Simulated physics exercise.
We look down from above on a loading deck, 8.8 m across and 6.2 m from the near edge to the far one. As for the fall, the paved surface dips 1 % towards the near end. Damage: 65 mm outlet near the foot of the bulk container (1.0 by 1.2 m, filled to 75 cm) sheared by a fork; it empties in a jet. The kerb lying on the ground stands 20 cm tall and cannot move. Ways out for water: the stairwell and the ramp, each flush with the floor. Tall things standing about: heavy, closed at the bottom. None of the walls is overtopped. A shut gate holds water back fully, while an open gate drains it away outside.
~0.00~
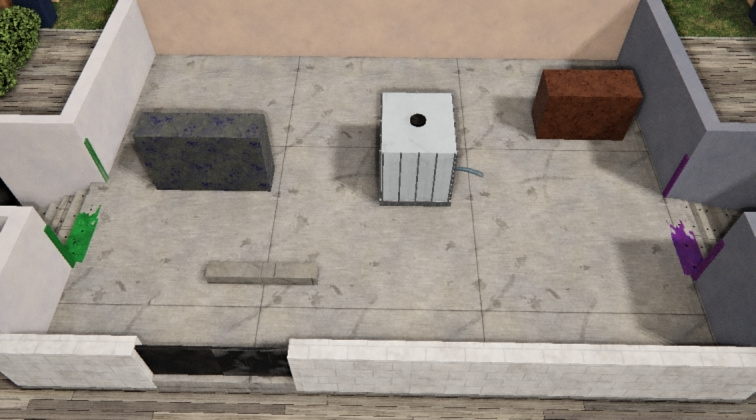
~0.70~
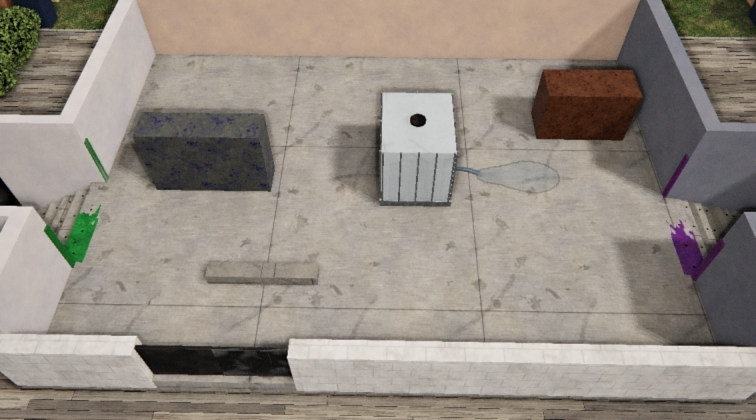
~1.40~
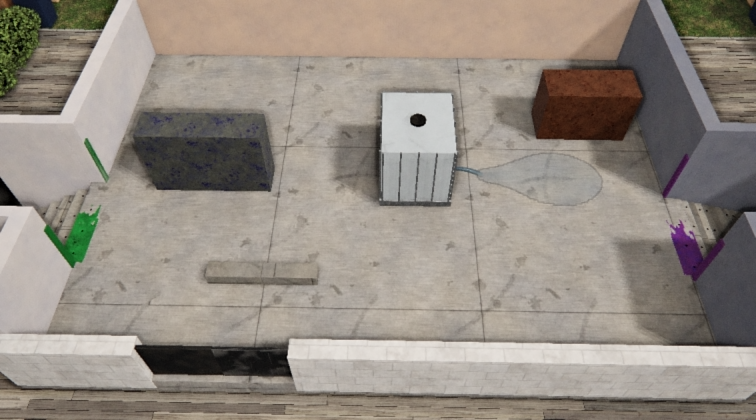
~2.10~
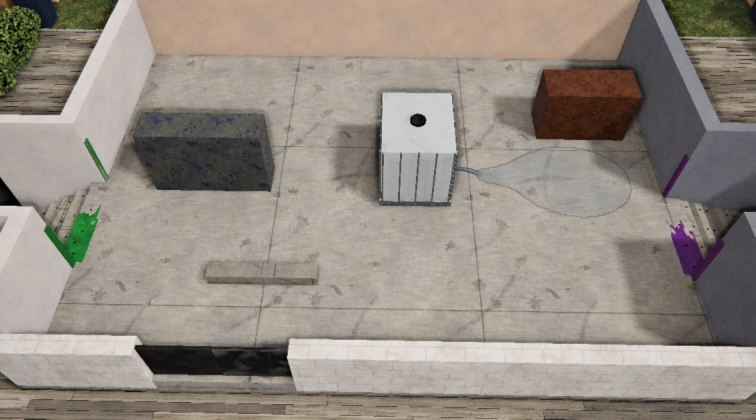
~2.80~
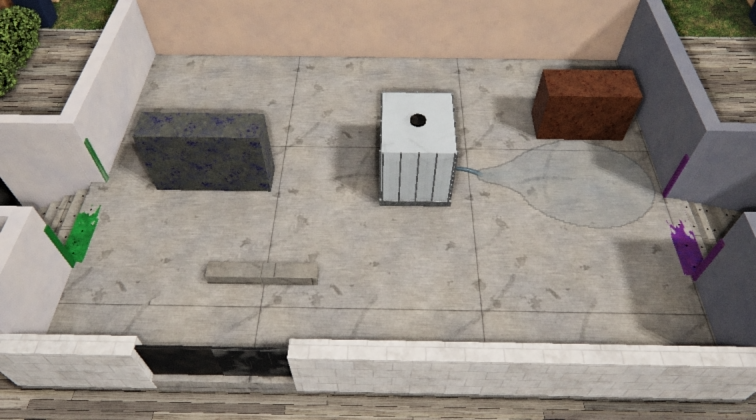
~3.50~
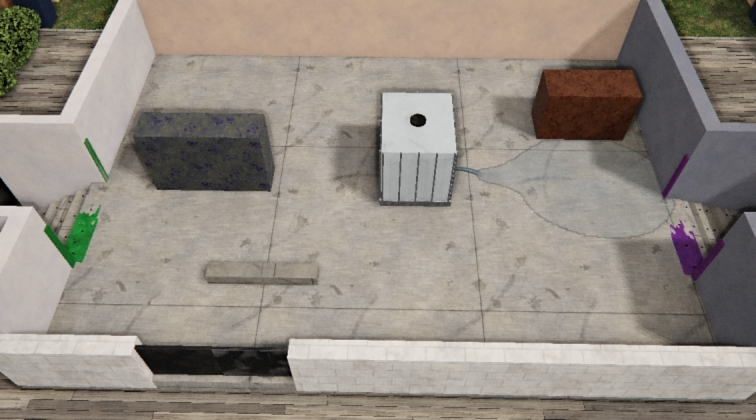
On a walled loading deck seen from above, a thin jet of water starts from the right side of a pale ribbed tank standing between two darker blocks. The water spreads rightward over the paving, quickly at first and then more slowly, widening into a rounded sheet near the purple-marked opening.
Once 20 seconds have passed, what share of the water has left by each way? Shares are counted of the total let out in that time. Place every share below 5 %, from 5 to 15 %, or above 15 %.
The share of the gate opening is under 5 %. The share of the flight of stairs down (marked green) is not even 5 %. The share of the basement ramp (marked purple) is over 15 %.
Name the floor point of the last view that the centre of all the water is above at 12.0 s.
(610, 213).
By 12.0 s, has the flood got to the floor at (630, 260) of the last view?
Soaked.
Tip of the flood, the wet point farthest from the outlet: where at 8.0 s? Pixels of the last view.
Front tip: Roughly (694, 309) in the last view.
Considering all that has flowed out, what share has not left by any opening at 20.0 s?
Close to 76 percent.
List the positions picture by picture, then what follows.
The jet has just started at (465, 169); the ground is still dry, in the first picture.
From the spout at (465, 169) the water has spread over 0.5 m2; its tip is at (556, 182), and it is 1.1 cm deep on average, in the second picture.
From the spout at (465, 169) the water has spread over 1.2 m2; its tip is at (599, 186), and it is 0.9 cm deep on average, in the third picture.
The jet leaves at (465, 169); the sheet reaches (627, 192), 2.9 m away, and wets 2.0 m2, in the fourth picture.
The jet leaves at (465, 169); the sheet reaches (651, 195), 3.2 m away, and wets 2.7 m2, in the fifth picture.
From the spout at (465, 169) the water has spread over 3.4 m2; its tip is at (670, 205), and it is 0.8 cm deep on average, in the sixth picture.
After 5.0 s water covers 10 % of the floor and is deepest (2 cm) near (491, 175); gone so far, the gate opening 0 %, the flight of stairs down (marked green) 0 %, the basement ramp (marked purple) 0 %.
After 8.0 s water covers 10 % of the floor and is deepest (2 cm) near (652, 186); gone so far, the gate opening 0 %, the flight of stairs down (marked green) 0 %, the basement ramp (marked purple) 4 %.
After 12.0 s water covers 15 % of the floor and is deepest (2 cm) near (652, 186); gone so far, the gate opening 0 %, the flight of stairs down (marked green) 0 %, the basement ramp (marked purple) 10 %.
After 16.0 s water covers 15 % of the floor and is deepest (2 cm) near (652, 186); gone so far, the gate opening 0 %, the flight of stairs down (marked green) 0 %, the basement ramp (marked purple) 16 %.
After 20.0 s water covers 20 % of the floor and is deepest (2 cm) near (702, 372); gone so far, the gate opening 0 %, the flight of stairs down (marked green) 0 %, the basement ramp (marked purple) 23 %.
